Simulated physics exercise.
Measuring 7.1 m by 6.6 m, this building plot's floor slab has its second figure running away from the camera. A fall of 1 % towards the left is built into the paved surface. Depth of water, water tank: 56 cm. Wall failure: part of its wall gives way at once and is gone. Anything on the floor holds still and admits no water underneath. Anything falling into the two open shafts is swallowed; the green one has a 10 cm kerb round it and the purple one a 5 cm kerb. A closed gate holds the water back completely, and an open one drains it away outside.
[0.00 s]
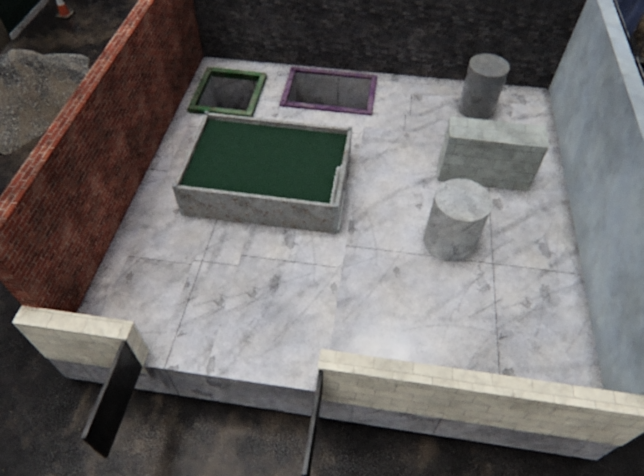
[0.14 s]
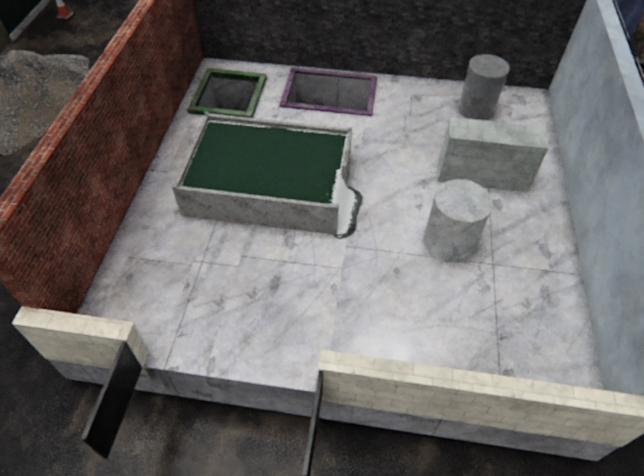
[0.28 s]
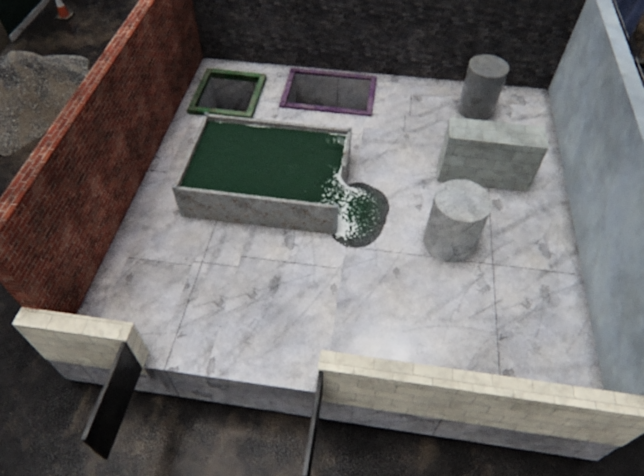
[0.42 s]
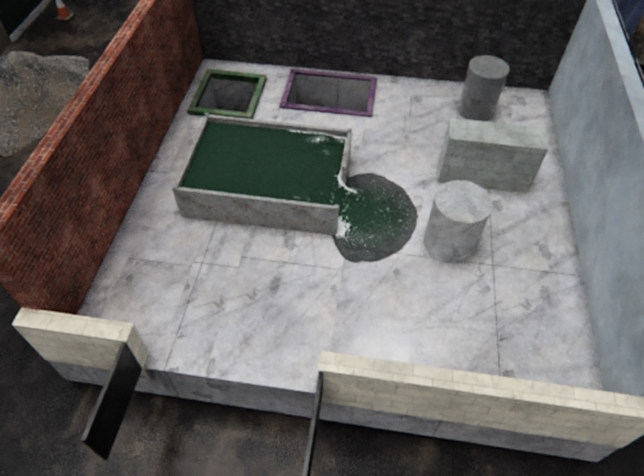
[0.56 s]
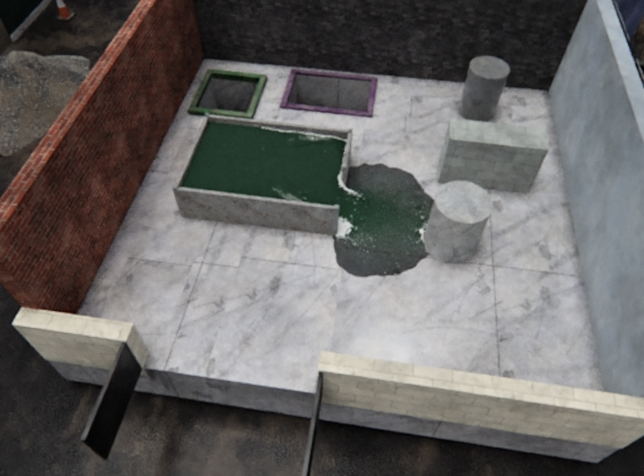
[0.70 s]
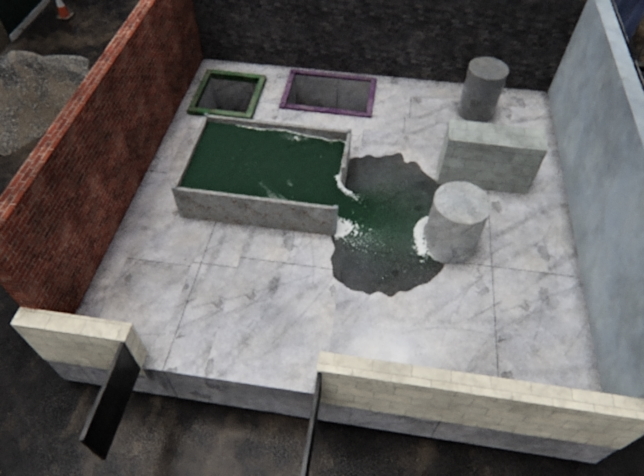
Walled building plot with green water bursting through a tank's broken right-hand wall, spreading over the pale floor and reaching a cylinder.
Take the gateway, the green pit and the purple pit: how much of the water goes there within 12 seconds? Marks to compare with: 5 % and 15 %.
Gateway - between 5 and 15 % of the total. Green pit - under 5 % of the total. Purple pit - under 5 % of the total.
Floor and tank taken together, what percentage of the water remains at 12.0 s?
About 90 per cent.
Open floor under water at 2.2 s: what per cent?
Some 30 per cent of the floor is wet.
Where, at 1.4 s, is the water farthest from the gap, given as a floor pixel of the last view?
Near (567, 218).
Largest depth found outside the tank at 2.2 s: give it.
Depth max: Approx. 30 cm.
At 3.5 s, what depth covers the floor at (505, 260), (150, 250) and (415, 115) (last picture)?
The depths come out at 1, 0 and 2 centimetres, in the order listed.
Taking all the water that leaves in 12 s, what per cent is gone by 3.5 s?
I'd say close to 0 in a hundred.
After 1.4 s water covers 15 % of the floor and is deepest (32 cm) near (419, 235); gone so far, the gateway 0 %, the green pit 0 %, the purple pit 0 %.
After 2.2 s water covers 30 % of the floor and is deepest (30 cm) near (419, 235); gone so far, the gateway 0 %, the green pit 0 %, the purple pit 0 %.
After 3.5 s water covers 45 % of the floor and is deepest (20 cm) near (602, 417); gone so far, the gateway 0 %, the green pit 0 %, the purple pit 0 %.
After 7.0 s water covers 65 % of the floor and is deepest (13 cm) near (370, 383); gone so far, the gateway 1 %, the green pit 0 %, the purple pit 0 %.
After 12.0 s water covers 95 % of the floor and is deepest (9 cm) near (64, 338); gone so far, the gateway 8 %, the green pit 0 %, the purple pit 2 %.
